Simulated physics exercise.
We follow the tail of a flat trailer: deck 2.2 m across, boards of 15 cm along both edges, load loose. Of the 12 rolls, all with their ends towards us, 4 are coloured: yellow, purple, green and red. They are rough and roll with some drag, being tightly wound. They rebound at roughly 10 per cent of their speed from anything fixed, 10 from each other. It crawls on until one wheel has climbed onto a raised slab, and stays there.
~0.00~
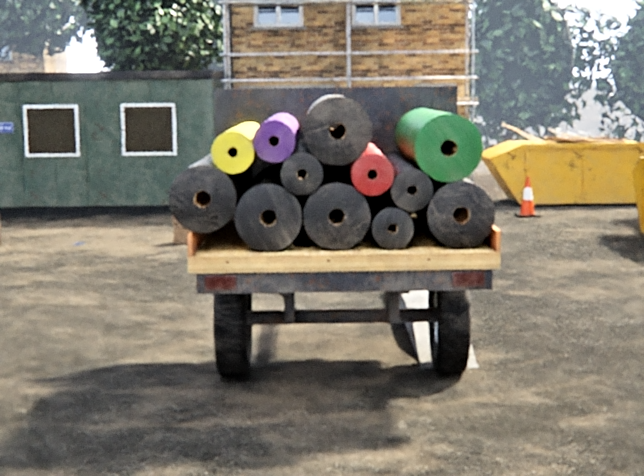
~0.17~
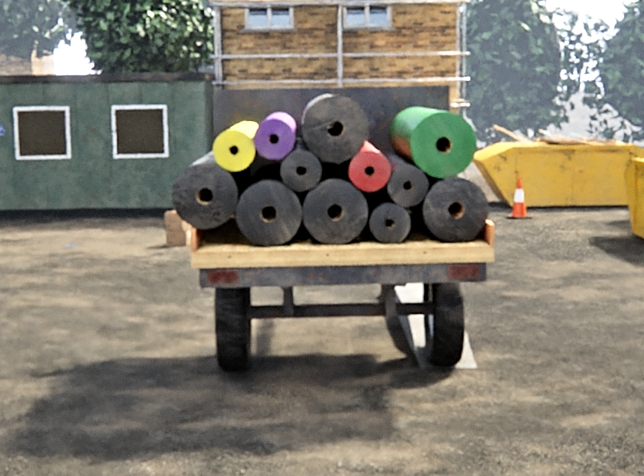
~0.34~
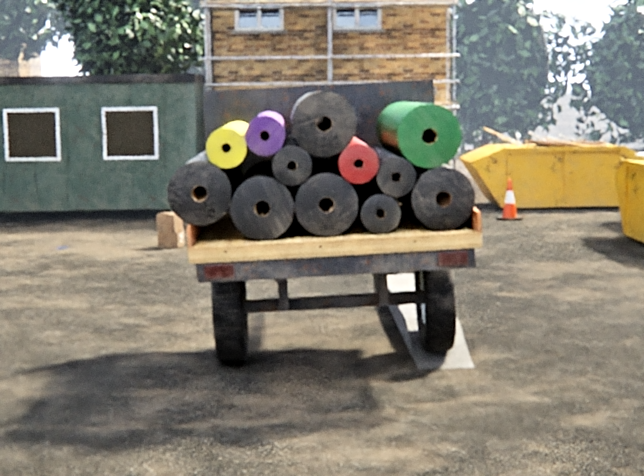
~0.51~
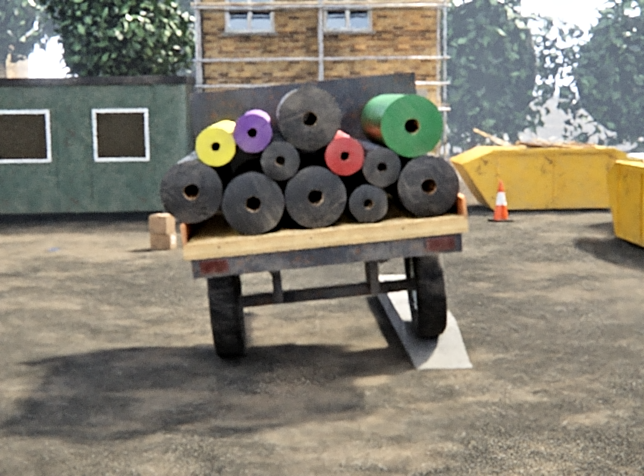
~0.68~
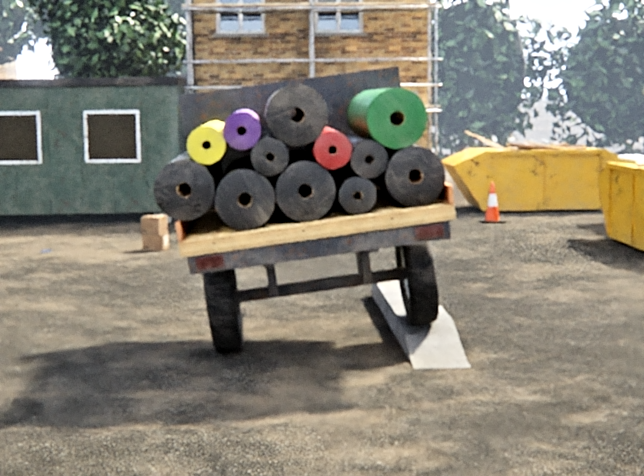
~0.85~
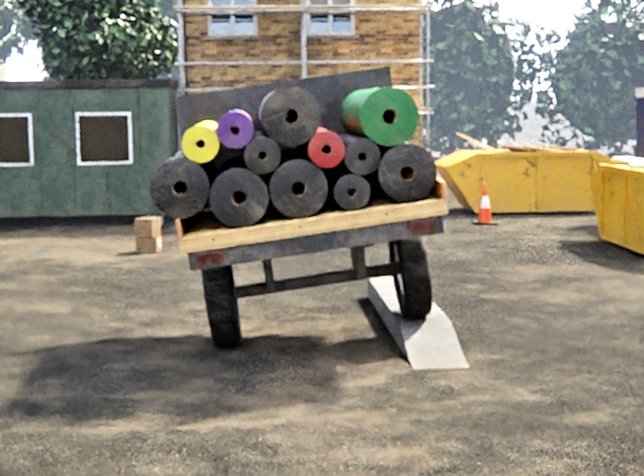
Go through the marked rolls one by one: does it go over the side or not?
The yellow one goes over the edge; the purple one ends on the ground; the green one stays aboard; the red one stays aboard.
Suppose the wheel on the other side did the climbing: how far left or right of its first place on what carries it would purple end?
Some 0 cm leftwards.
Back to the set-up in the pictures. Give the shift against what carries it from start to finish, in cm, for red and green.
Moved: Red 15, green 0.
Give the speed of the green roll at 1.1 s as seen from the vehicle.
About 0.0 m/s.
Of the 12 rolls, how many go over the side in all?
In all, 3.
After 1.1 s, yellow is up on others, 20 cm from the left edge, rolling left; purple is up on others, 45 cm from the left edge, rolling left; green is up on others, 35 cm from the right edge; red is up on others, 90 cm from the right edge; 1 gone from the deck.
After 1.3 s, yellow is up on others, 5 cm from the left edge, rolling left; purple is up on others, 35 cm from the left edge, rolling left; red is up on others, 90 cm from the right edge; no change for green; 1 gone from the deck.
After 1.6 s, yellow is dropping off the left side; purple is up on others, 5 cm from the left edge, rolling left; red is up on others, 90 cm from the right edge; no change for green; 2 gone from the deck.
After 1.8 s, yellow is dropping off the left side; purple is dropping off the left side; no change for green, red; 3 gone from the deck.
At rest (4.2 s), yellow is down on the left; purple is on the ground to the left; green is up on others, 35 cm from the right edge; red is up on others, 90 cm from the right edge; 3 gone from the deck.
